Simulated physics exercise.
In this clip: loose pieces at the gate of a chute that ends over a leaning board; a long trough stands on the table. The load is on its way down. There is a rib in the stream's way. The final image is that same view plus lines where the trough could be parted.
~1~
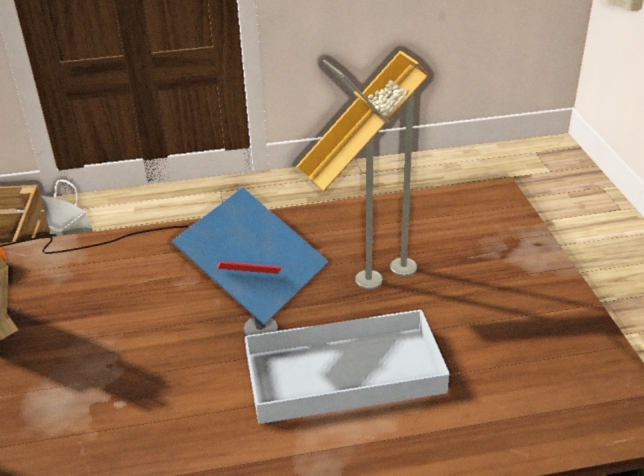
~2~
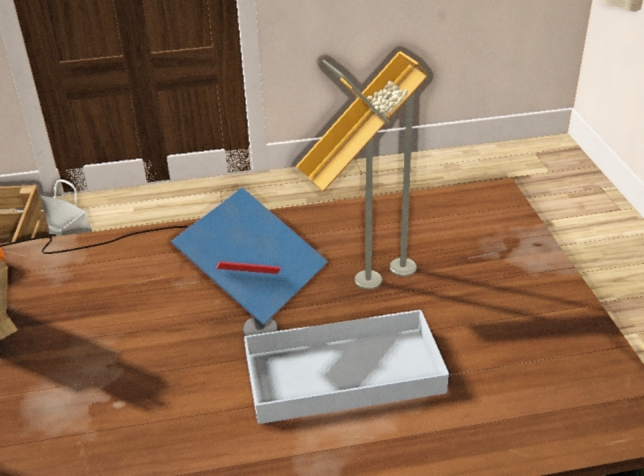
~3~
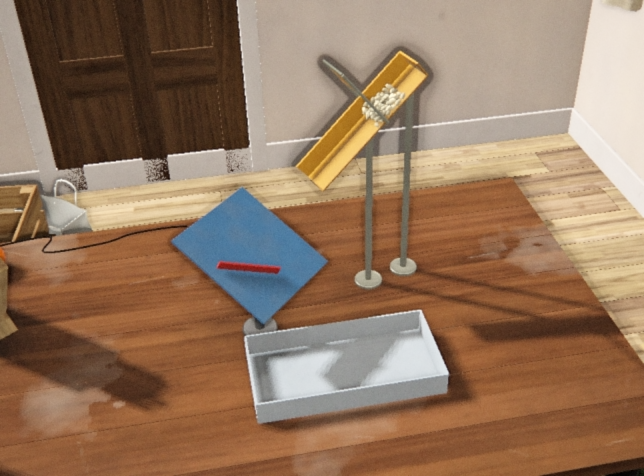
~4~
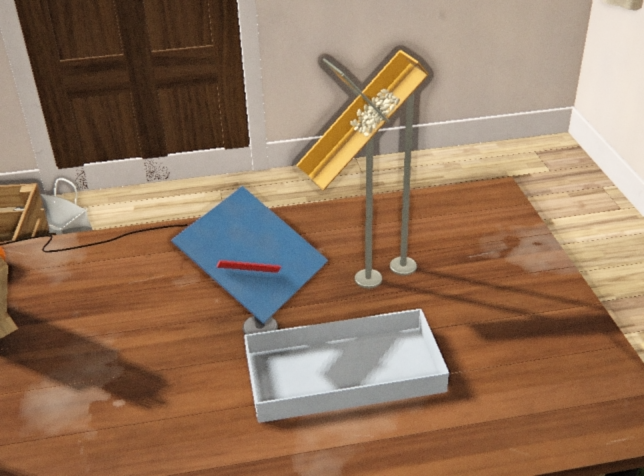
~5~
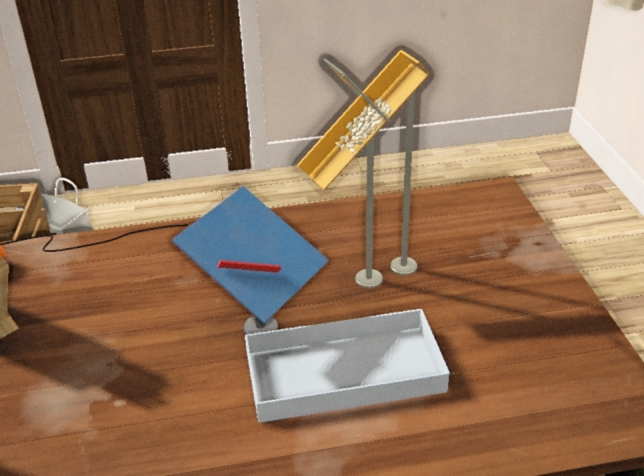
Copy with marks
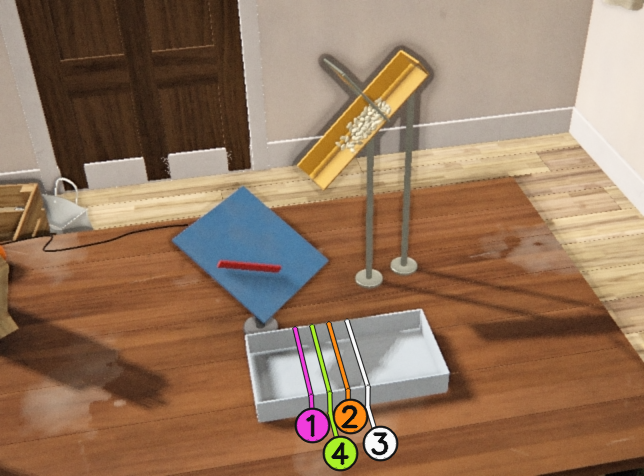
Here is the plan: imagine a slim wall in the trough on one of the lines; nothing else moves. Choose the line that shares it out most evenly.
Go for 2.
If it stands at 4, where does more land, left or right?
The right side.
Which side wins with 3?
The left side.
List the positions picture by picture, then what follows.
The first picture shows load behind the gate at (387, 101), white beans; lip of the chute at (316, 184), sloping fairly steeply.
The second picture shows middle of the board at (253, 251), tilted fairly steeply; middle of its low edge at (298, 291); of its high edge at (209, 213).
The third picture shows front corners of the trough at (257, 404) and (448, 374), empty; front of the load at (377, 125).
The fourth picture shows middle of the load at (377, 111); its front at (357, 129), about a quarter of the way to the lip; rib from (220, 261) to (281, 267).
The fifth picture shows middle of the load at (368, 122); its front at (338, 144), about half of the way to the lip.
On the marked copy, line 1 crosses the front rim at (310, 395); line 2 crosses the front rim at (347, 389); line 3 crosses the front rim at (367, 386); line 4 crosses the front rim at (329, 392).
For line 1, of what is caught, a stray few on the left of the divider, nearly all on the right.
For line 2, of what is caught, about a third on the left of the divider, about two thirds on the right.
For line 3, of what is caught, most on the left of the divider, a small part on the right.
For line 4, of what is caught, a small part on the left of the divider, nearly all on the right.
